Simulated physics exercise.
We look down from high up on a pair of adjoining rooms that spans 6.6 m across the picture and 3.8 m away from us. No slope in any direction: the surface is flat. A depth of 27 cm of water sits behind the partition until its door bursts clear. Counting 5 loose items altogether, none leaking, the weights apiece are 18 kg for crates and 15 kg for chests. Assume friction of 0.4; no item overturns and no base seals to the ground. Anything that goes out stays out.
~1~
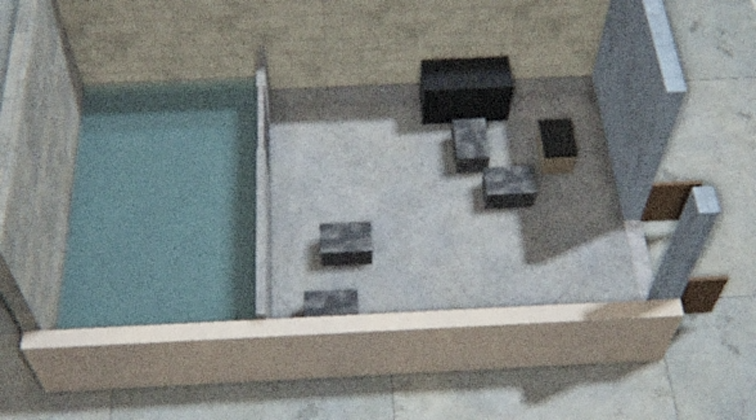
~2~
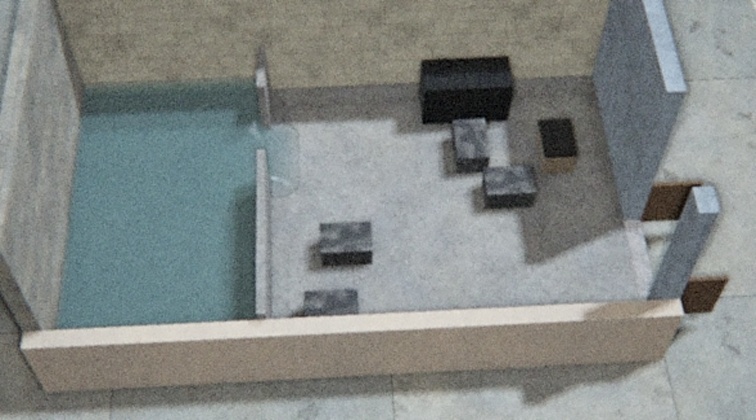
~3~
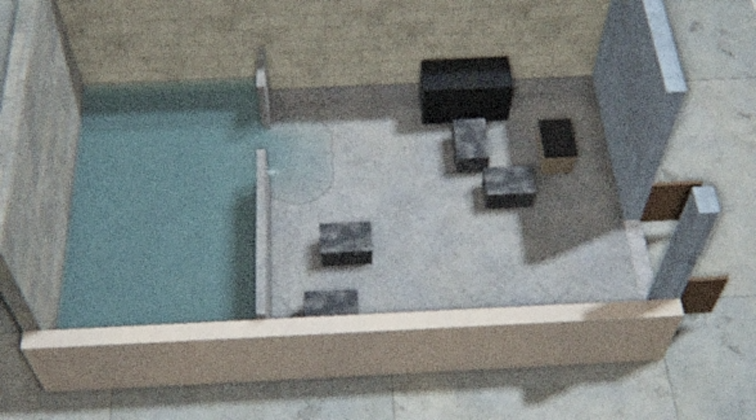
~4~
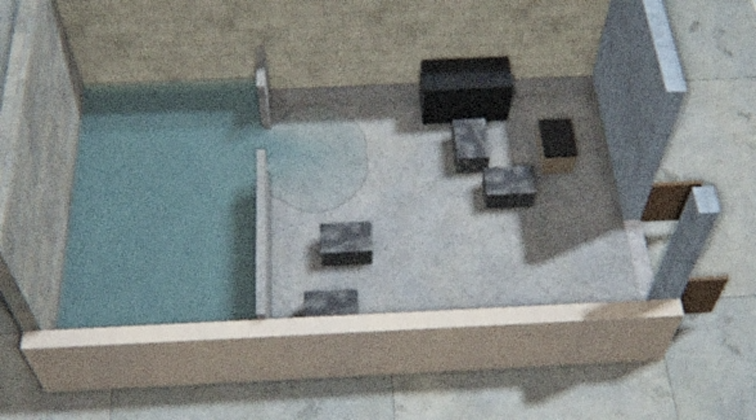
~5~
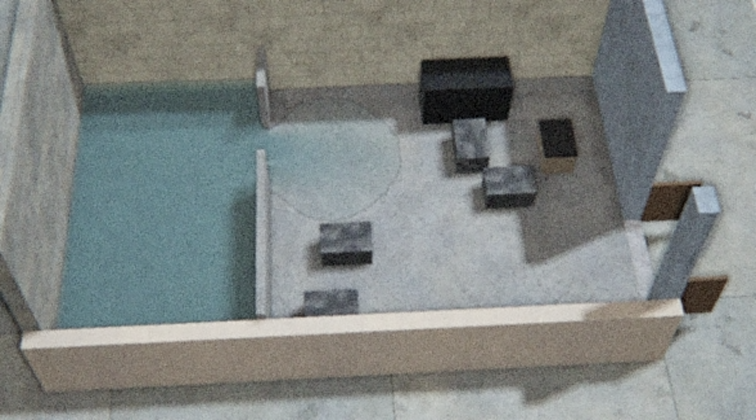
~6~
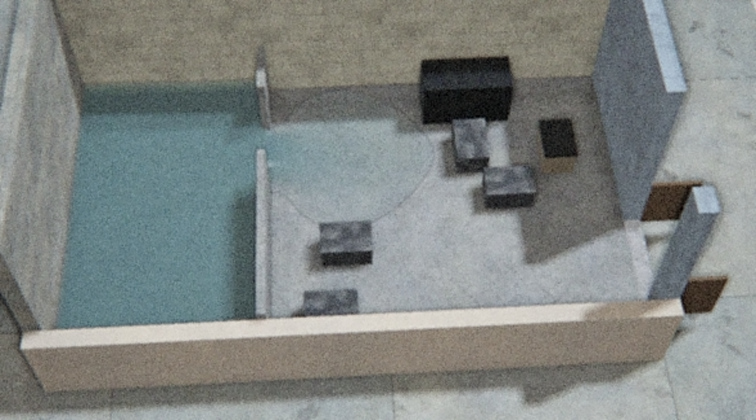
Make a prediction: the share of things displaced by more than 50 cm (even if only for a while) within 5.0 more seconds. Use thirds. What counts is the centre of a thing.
One to two thirds.
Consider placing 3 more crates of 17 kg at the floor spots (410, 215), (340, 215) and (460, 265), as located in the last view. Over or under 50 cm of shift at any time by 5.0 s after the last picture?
In that order: Less, less, short of it.
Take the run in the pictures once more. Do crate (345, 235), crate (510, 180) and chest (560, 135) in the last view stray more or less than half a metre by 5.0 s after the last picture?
Result by item: Within it; beyond it; beyond it.
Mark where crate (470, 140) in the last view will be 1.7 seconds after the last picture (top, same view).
Around (503, 138).
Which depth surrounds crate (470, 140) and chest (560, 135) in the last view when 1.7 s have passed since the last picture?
6 and 1 cm.
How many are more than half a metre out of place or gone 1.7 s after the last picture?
Count: 0.
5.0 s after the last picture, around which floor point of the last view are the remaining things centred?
Roughly at (477, 222).
Then, 0.4 s after the last picture 0 of 5 are over 50 cm from their spots; 0 afloat.
Then, 1.7 s after the last picture 0 of 5 are over 50 cm from their spots; 0 afloat.
Then, 3.2 s after the last picture 1 of 5 are over 50 cm from their spots; 0 afloat.
Then, 5.0 s after the last picture 3 of 5 are over 50 cm from their spots, and 3 have been at some point; 2 afloat.
